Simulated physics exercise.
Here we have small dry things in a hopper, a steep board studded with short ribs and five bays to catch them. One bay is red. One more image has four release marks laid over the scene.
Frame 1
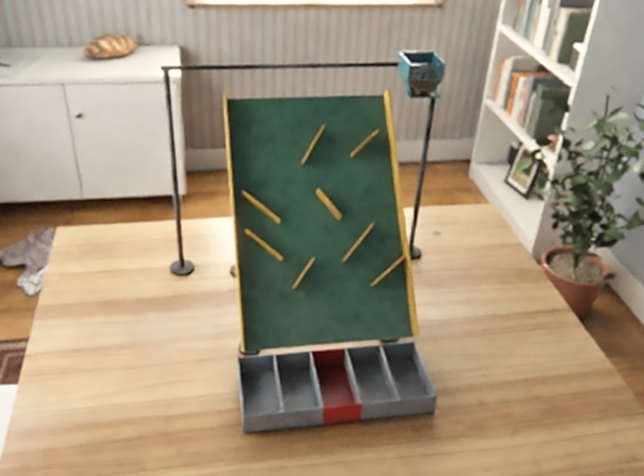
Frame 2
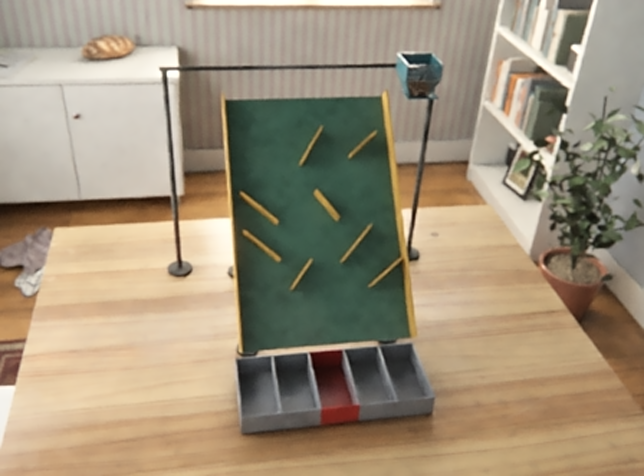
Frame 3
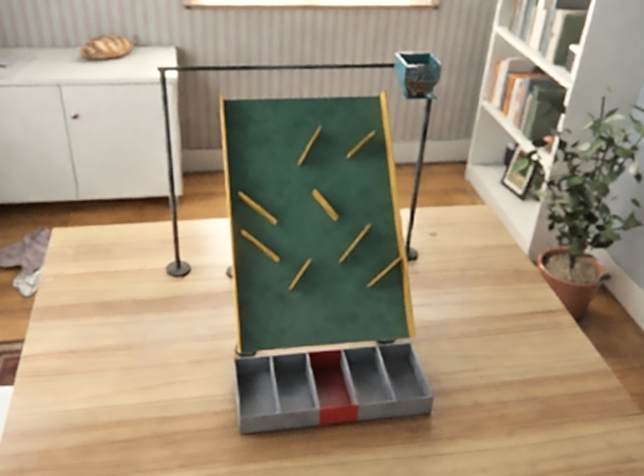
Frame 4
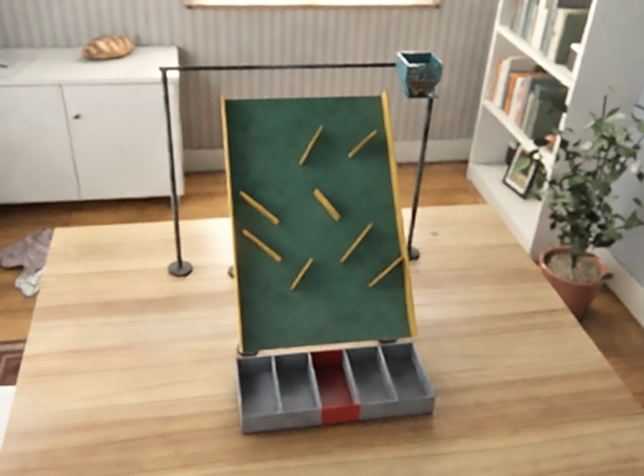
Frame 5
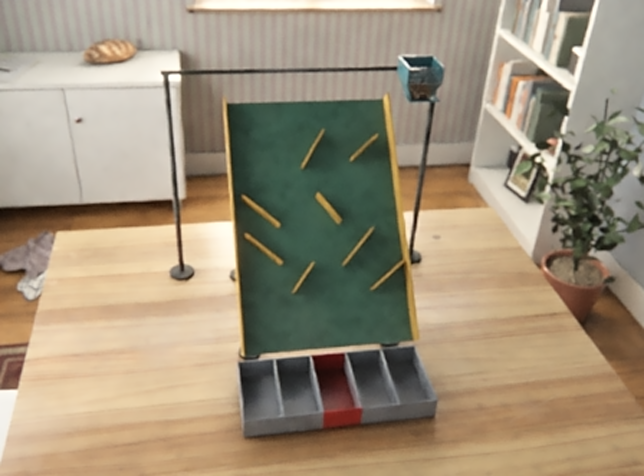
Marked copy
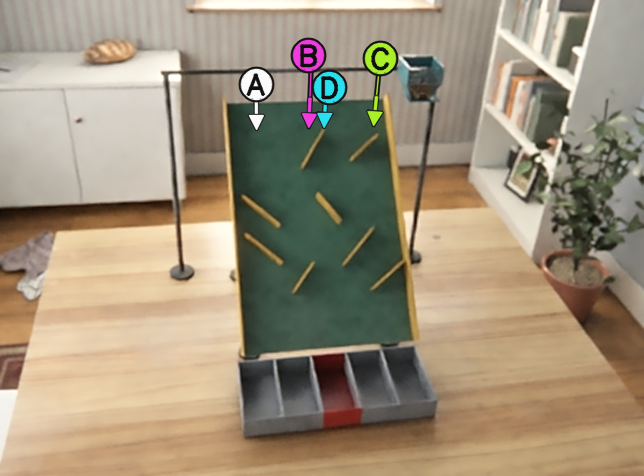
A steep green board with short yellow ribs stood on a wooden table above five bays, the middle one red, with a small hopper at the upper right; only the view shifted slightly.
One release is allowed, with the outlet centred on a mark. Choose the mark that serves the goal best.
It is C.
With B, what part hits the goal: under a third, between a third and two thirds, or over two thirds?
Under a third.
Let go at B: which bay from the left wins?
The first from the left.
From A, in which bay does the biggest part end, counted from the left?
It is the first one.
On the marked copy, mark A meets the board at (256, 124); mark B meets the board at (308, 122); mark C meets the board at (374, 120); mark D meets the board at (324, 122).
With A, about a tenth in the red bay, roughly two thirds in other bays, roughly a quarter outside the box.
With B, just a few in the red bay, the larger part in other bays, about a tenth outside the box.
With C, roughly half in the red bay, roughly a third in other bays, roughly a quarter outside the box.
With D, roughly a quarter in the red bay, roughly half in other bays, roughly a quarter outside the box.
